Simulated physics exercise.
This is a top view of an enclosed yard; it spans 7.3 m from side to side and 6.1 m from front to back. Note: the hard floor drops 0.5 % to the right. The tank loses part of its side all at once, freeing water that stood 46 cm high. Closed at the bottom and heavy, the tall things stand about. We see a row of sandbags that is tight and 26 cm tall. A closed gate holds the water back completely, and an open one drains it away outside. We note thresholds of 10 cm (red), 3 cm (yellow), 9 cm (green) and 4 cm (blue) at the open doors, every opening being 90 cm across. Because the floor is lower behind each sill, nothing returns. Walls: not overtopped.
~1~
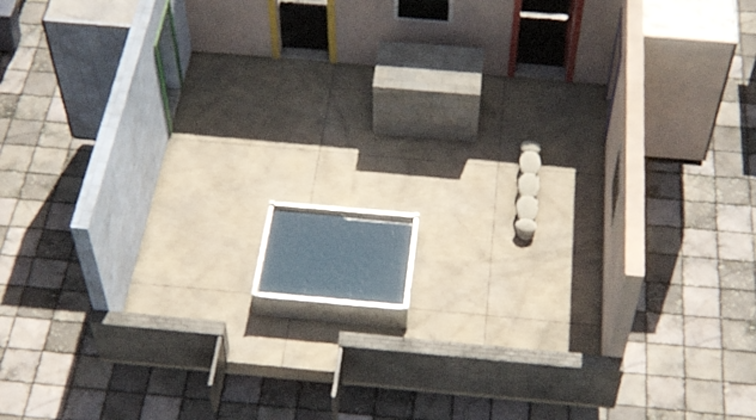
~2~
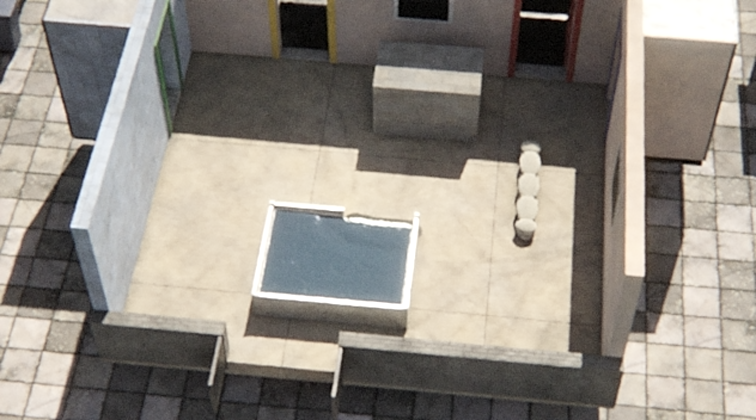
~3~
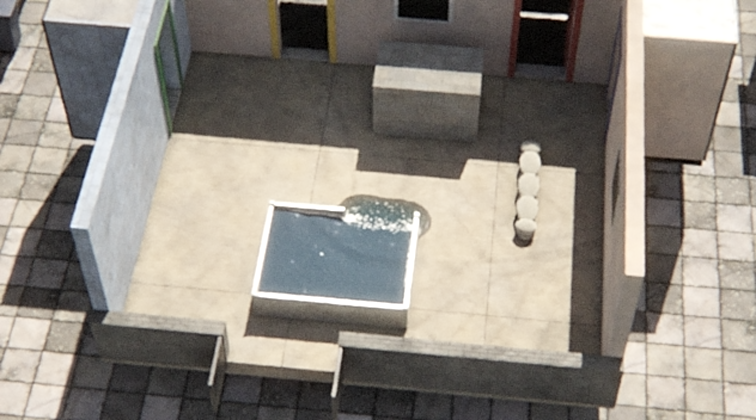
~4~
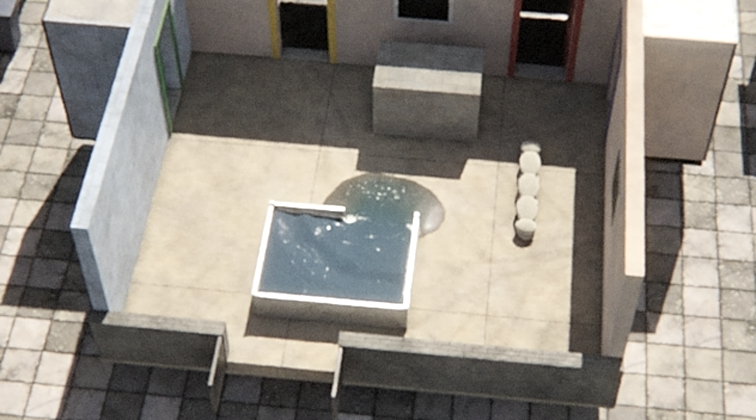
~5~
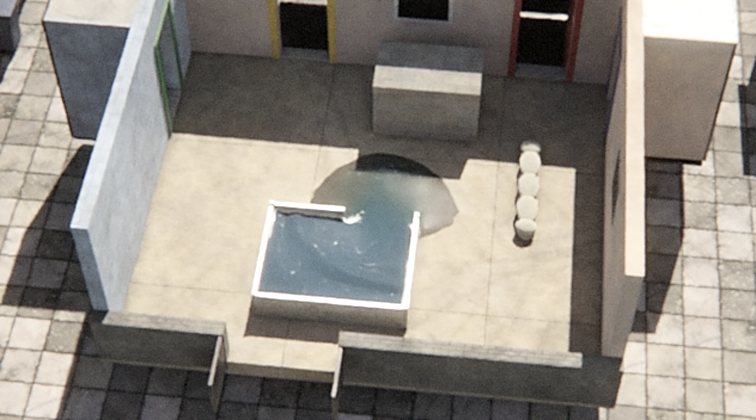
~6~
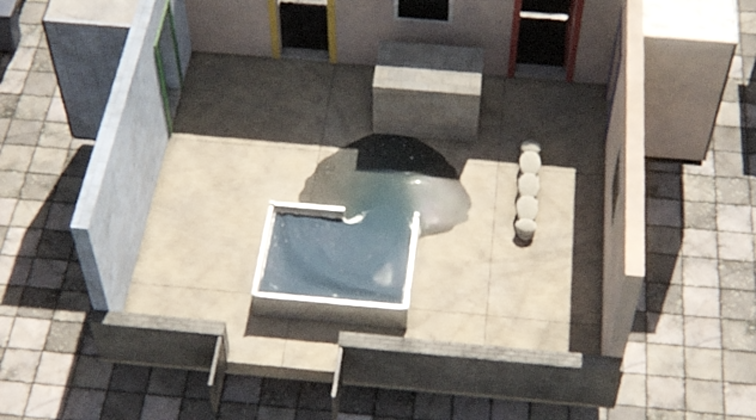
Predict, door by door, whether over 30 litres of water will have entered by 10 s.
Prediction: At the red door, it will not. At the yellow door, over 30 litres will have entered. At the green door, it will not. At the blue door, over 30 litres will have entered.
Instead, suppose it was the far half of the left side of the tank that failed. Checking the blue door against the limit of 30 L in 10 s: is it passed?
Relative to that limit, blue ends up on the low side.
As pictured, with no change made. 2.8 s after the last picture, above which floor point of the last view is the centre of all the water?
At about (377, 204).
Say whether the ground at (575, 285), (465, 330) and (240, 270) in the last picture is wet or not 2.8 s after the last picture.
The first point is not yet hit, the second is not yet hit and the third is not yet hit.
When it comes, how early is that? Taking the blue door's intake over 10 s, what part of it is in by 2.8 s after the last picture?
By that time, around 15 per cent.
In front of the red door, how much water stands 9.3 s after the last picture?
Depth: Approx. 6.0 cm.
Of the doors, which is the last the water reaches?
The green door.
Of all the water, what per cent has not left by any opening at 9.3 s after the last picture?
About 90 per cent.
Then, 0.7 s after the last picture water covers 15 % of the floor and is deepest (27 cm) near (394, 229); red door not reached, yellow door not reached, green door not reached, blue door not reached.
Then, 1.5 s after the last picture water covers 25 % of the floor and is deepest (26 cm) near (511, 153); red door not reached, yellow door 6 cm at the sill, 1 L in, green door not reached, blue door not reached.
Then, 2.8 s after the last picture water covers 40 % of the floor and is deepest (19 cm) near (511, 162); red door 11 cm at the sill, 0 L in, yellow door 8 cm at the sill, 31 L in, green door not reached, blue door 8 cm at the sill, 13 L in.
Then, 5.3 s after the last picture water covers 60 % of the floor and is deepest (12 cm) near (511, 162); red door 9 cm at the sill, 2 L in, yellow door 6 cm at the sill, 62 L in, green door 7 cm at the sill, 0 L in, blue door 8 cm at the sill, 47 L in.
Then, 9.3 s after the last picture water covers 95 % of the floor and is deepest (7 cm) near (599, 97); red door 6 cm at the sill, 2 L in, yellow door 5 cm at the sill, 83 L in, green door 4 cm at the sill, 0 L in, blue door 7 cm at the sill, 78 L in.
